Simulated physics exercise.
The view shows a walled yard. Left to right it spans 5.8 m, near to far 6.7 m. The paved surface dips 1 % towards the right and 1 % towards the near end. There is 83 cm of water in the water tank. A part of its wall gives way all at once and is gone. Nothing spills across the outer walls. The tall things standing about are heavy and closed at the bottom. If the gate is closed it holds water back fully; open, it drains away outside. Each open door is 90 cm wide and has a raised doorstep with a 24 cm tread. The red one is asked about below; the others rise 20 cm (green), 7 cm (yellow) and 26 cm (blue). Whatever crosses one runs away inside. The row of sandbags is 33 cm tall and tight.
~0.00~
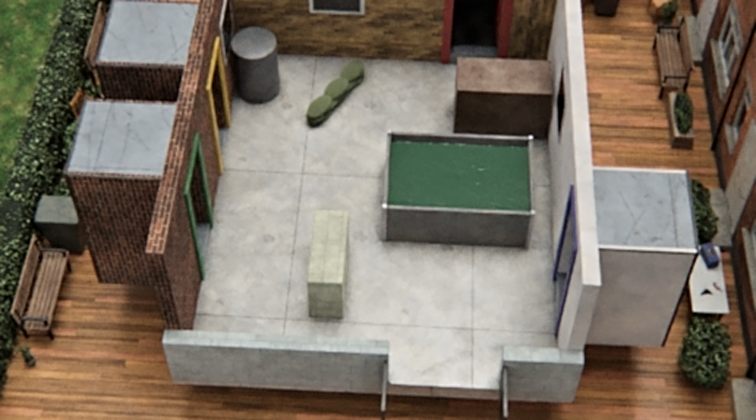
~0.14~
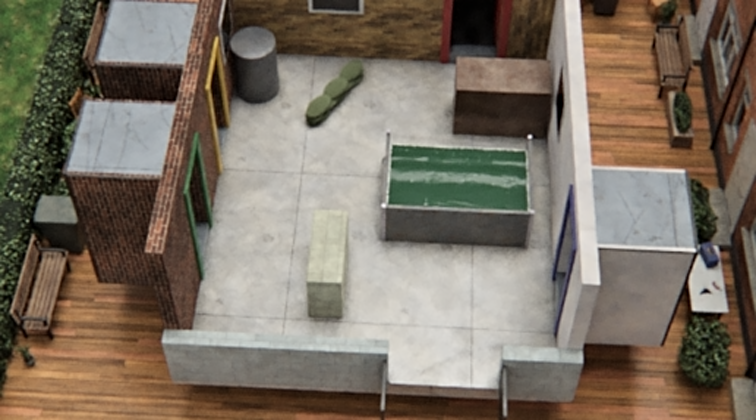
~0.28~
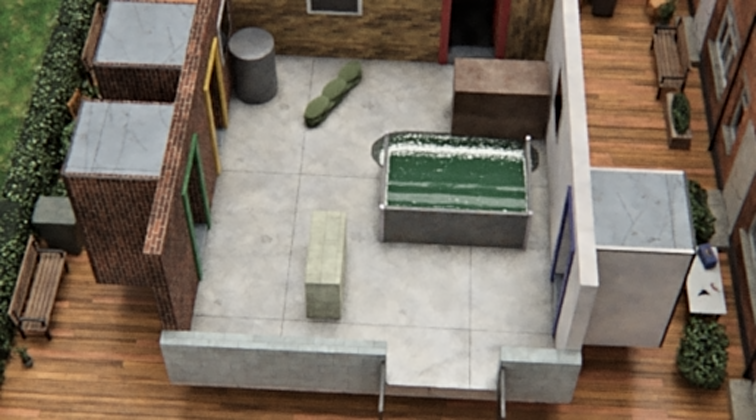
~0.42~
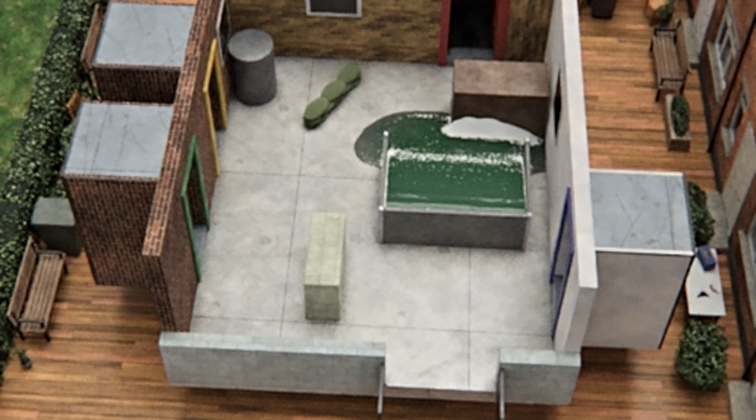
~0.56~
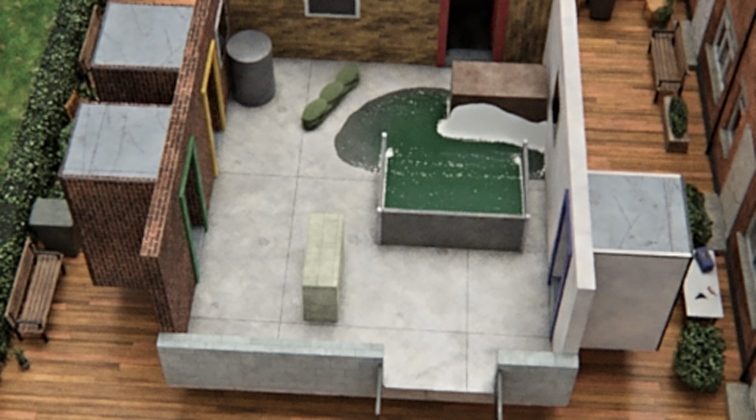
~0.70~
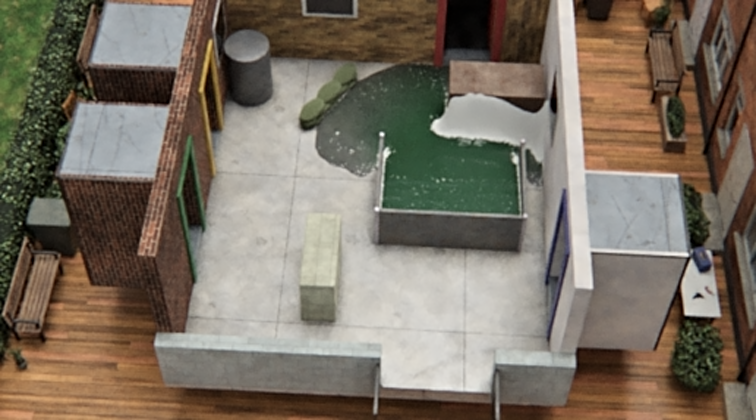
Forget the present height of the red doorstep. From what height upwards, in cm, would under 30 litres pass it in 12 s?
Some 18 cm above the ground.
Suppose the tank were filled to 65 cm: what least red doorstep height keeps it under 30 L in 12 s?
About 13.5 cm.
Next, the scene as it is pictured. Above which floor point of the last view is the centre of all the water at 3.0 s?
At about (429, 161).
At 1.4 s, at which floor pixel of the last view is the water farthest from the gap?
At about (300, 59).
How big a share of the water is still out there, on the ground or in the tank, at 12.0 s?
Roughly 88 in a hundred.
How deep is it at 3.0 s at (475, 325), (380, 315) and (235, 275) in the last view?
In that order: 2, 0 and 0 cm.
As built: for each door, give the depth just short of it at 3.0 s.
In cm: Green 0, yellow 5, red 13, blue 9.
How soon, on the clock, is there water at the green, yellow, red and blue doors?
Arrival: Green 3.6 s, yellow 2.8 s, red 0.9 s, blue 1.6 s.
After 1.4 s water covers 25 % of the floor, deepest (60 cm) near (531, 151); 14 cm at the red door, 3 litres in over its 24 cm doorstep.
After 3.0 s water covers 60 % of the floor, deepest (32 cm) near (537, 72); 13 cm at the red door, 5 litres in over its 24 cm doorstep.
After 12.0 s water covers 95 % of the floor, deepest (23 cm) near (550, 382); 7 cm at the red door, 8 litres in over its 24 cm doorstep.
At the red door as built, the water arrived by 0.9 s and peaked near 25 cm at 4.0 s.
With a doorstep of 15 cm, 60 litres would have come in within the 12 s; with 20 cm, 20 litres. So under 30 litres takes about 18 cm.
